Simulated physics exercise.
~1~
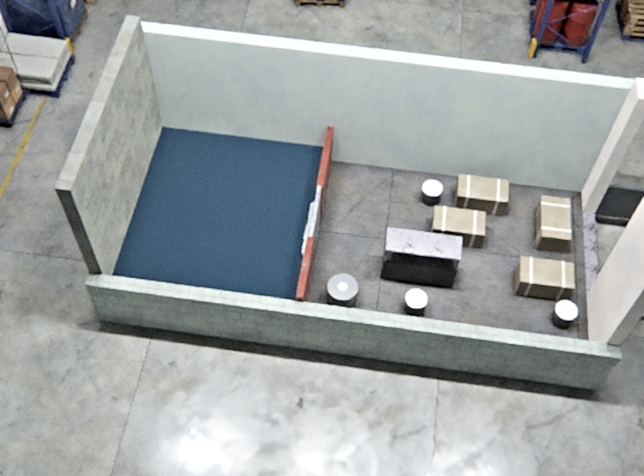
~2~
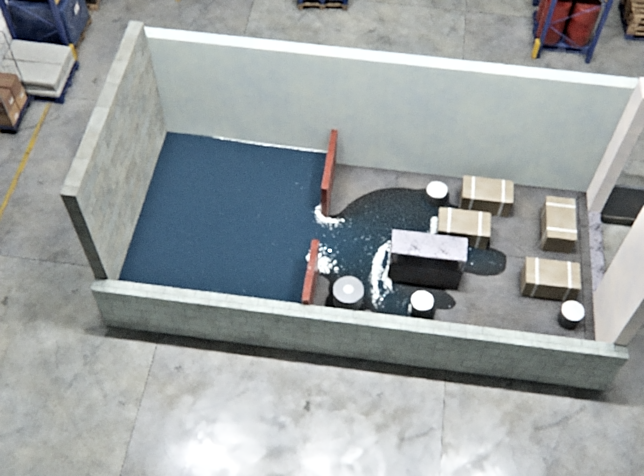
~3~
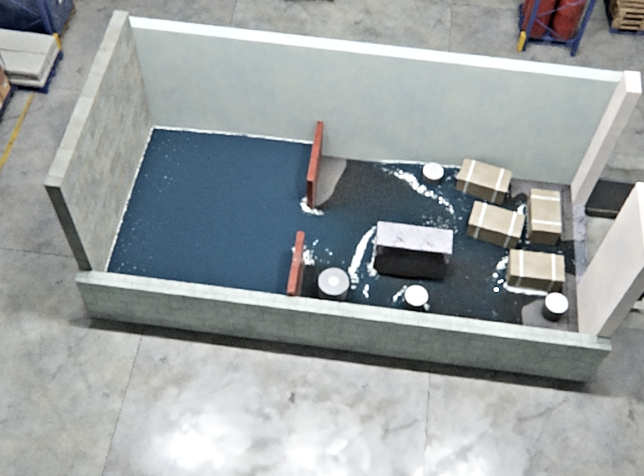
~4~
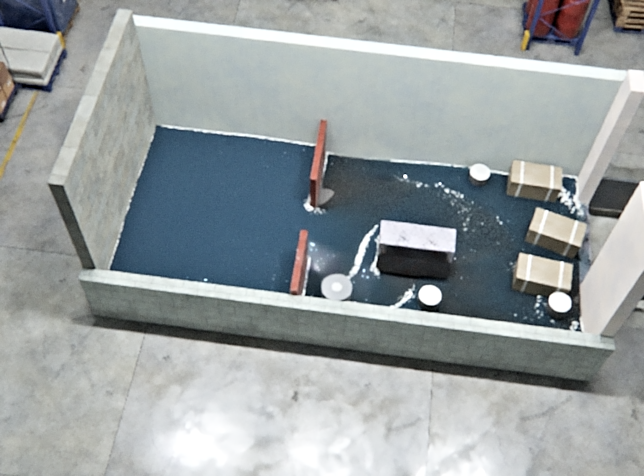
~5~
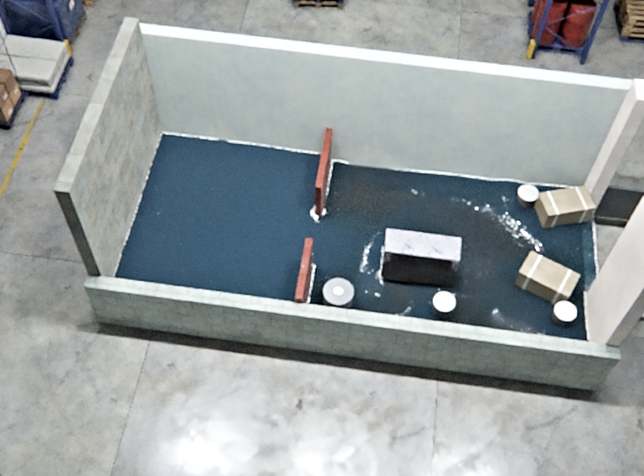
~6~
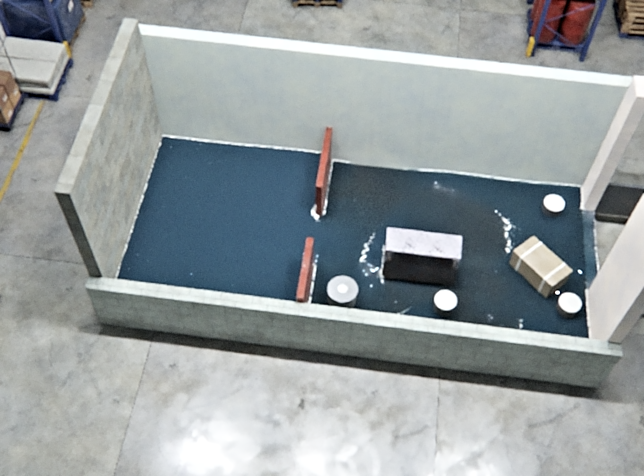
The video shows a walled enclosure in a warehouse where dark blue water bursts through a gap in a red barrier and spreads rightward around a fixed block, boxes and round tubs. Several boxes drift right and disappear one after another, leaving a single box and the tubs in the flooded room.
